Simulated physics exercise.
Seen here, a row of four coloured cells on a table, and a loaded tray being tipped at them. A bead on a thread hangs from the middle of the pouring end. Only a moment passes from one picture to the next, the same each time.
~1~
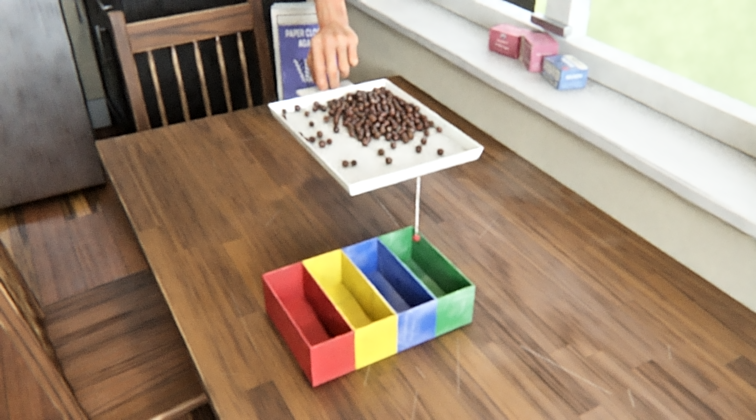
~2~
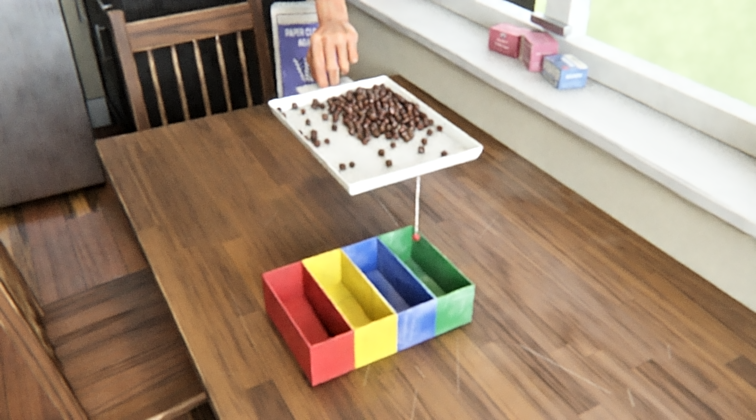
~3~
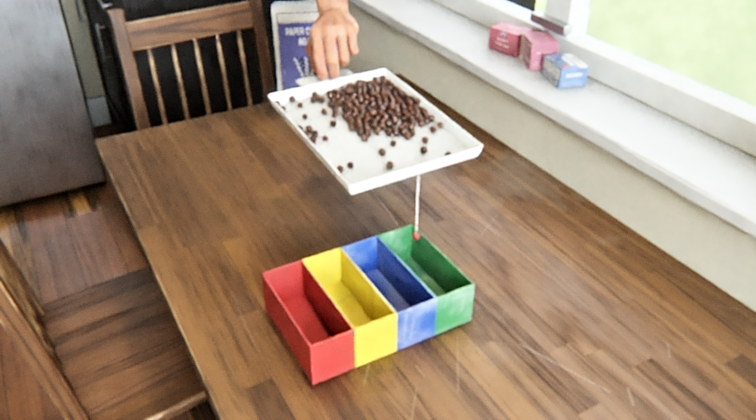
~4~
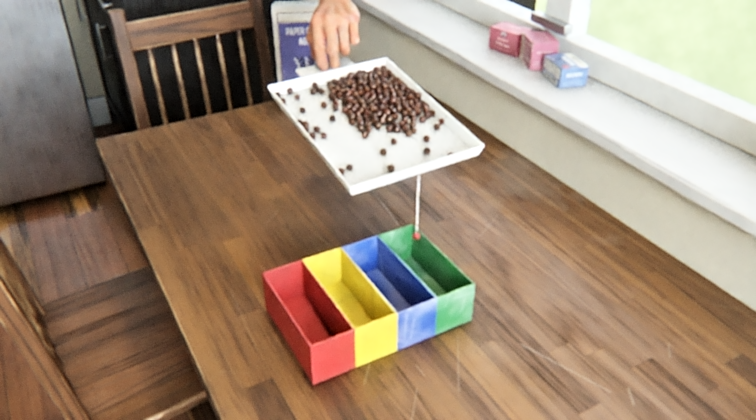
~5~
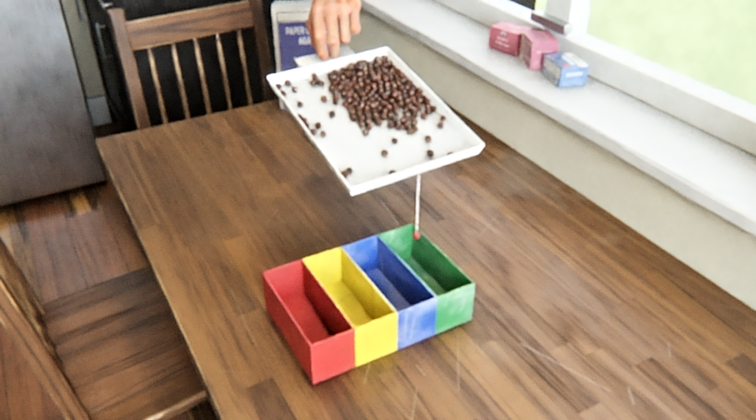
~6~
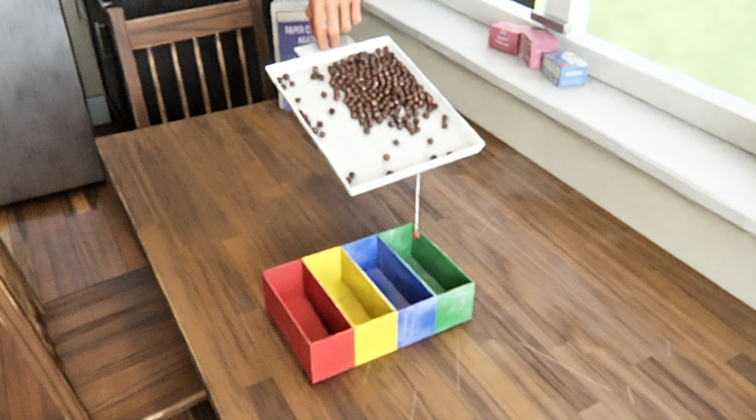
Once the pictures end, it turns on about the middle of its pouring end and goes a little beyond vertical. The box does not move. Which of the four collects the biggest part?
The blue one ends fullest.
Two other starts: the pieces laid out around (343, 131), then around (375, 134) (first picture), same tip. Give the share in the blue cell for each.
In turn 40 and 30 in a hundred.
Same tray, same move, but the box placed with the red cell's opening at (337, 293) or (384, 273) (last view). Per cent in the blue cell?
In turn 30 and 10 in a hundred.
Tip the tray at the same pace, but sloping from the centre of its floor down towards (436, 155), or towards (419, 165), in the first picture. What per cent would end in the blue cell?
Roughly 0 per cent, and 10 per cent.
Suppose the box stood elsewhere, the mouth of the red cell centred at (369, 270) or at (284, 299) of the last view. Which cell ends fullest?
In turn: That red cell; the blue one.
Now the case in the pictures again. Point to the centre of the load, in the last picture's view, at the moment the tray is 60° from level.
At about (394, 182).
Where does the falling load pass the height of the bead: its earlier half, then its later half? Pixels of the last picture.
Early half (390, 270), late half (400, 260).
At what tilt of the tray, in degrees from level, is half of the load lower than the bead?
At about 80°.
Soon, tray tipped steeply; about two thirds on the tray; a small part in the yellow cell; a small part in the blue cell; a small part in the green cell; a stray few in the red cell; about a quarter falling or outside the box.
A while on, tray tipped past a quarter turn; a stray few on the tray; about a third in the blue cell; about a quarter in the yellow cell; about a quarter in the green cell; a stray few in the red cell; about a quarter falling or outside the box.
Towards the end, tray tipped past a quarter turn; about a third in the blue cell; about a quarter in the yellow cell; about a quarter in the green cell; a small part in the red cell; a small part falling or outside the box.
Finally, tray tipped past a quarter turn; about a third in the blue cell; about a quarter in the yellow cell; about a quarter in the green cell; a small part in the red cell; a small part outside the box.
